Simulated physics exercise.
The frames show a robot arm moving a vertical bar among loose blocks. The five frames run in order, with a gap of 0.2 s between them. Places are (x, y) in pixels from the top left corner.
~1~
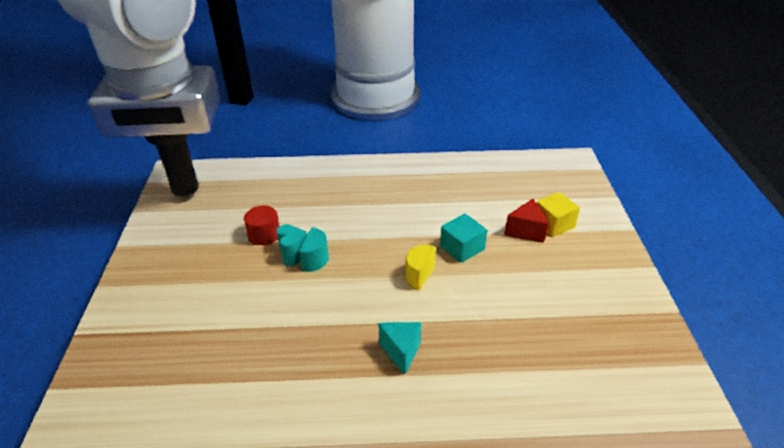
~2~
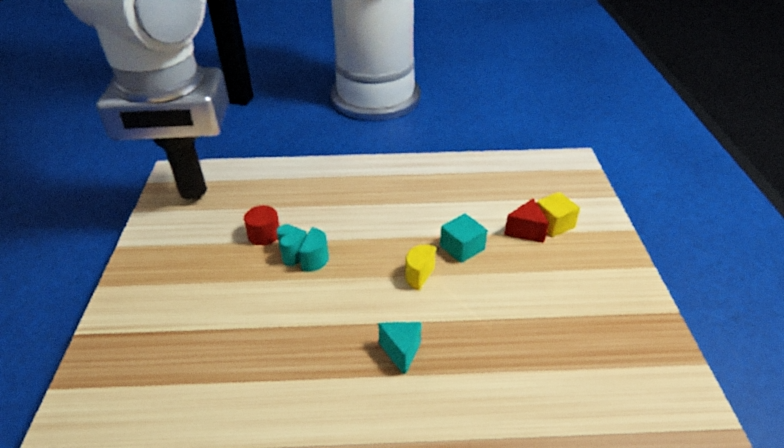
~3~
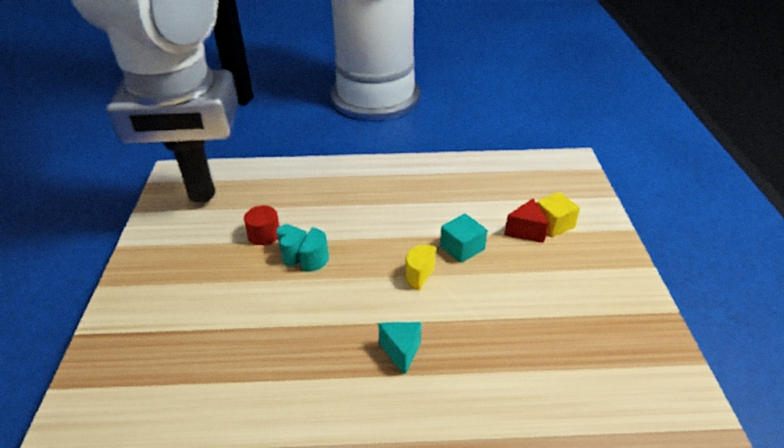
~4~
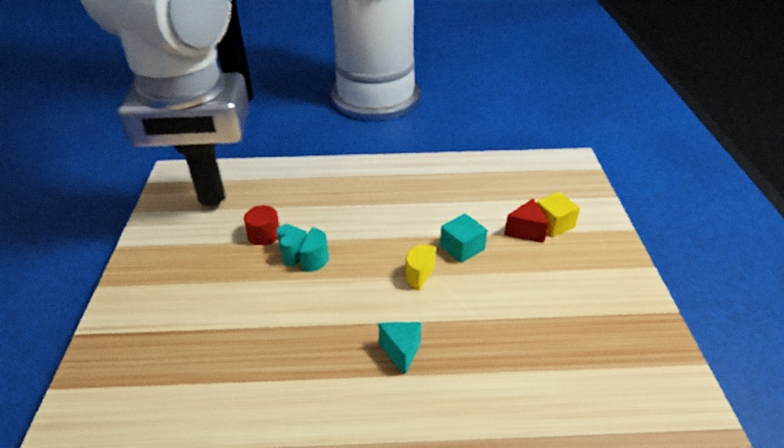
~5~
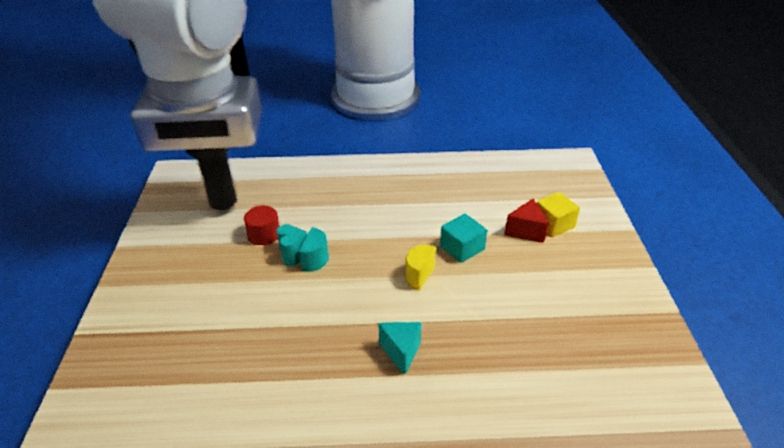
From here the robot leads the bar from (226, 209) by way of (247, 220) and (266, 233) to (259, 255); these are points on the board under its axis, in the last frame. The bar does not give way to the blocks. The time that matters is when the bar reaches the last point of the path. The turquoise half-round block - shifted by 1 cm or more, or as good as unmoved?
Shifted out of place.
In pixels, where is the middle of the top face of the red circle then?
I'd say the red circle ends with its top centre at (271, 253).
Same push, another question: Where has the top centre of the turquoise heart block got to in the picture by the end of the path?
It will end up at (306, 255).
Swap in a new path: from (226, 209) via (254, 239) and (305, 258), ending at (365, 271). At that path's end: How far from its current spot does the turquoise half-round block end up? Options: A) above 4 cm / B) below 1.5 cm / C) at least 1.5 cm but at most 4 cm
A - above 4 cm.
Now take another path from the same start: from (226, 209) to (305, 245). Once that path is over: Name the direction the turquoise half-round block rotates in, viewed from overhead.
Counter-clockwise, from overhead.
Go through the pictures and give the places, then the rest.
In the first picture, bar tip at (186, 189); block tops, red circle at (260, 215); turquoise heart block at (290, 233); turquoise half-round block at (314, 239).
In the second picture, bar at (193, 191); blocks unchanged.
In the third picture, bar at (202, 194); blocks unchanged.
In the fourth picture, bar at (212, 198); blocks unchanged.
In the fifth picture, bar at (224, 202); red circle at (260, 215); turquoise heart block at (290, 233); turquoise half-round block at (314, 239).
The first path, step by step. One third of the way, bar at (246, 213); nothing pushed yet.
Two thirds of the way, bar at (265, 227); red circle at (274, 233); turquoise heart block at (301, 246), turned 30° anticlockwise; turquoise half-round block at (324, 243), turned 20° anticlockwise.
At the end, bar at (257, 248); red circle at (271, 253); turquoise heart block at (306, 255), turned 70° anticlockwise; turquoise half-round block at (328, 243), turned 40° anticlockwise.
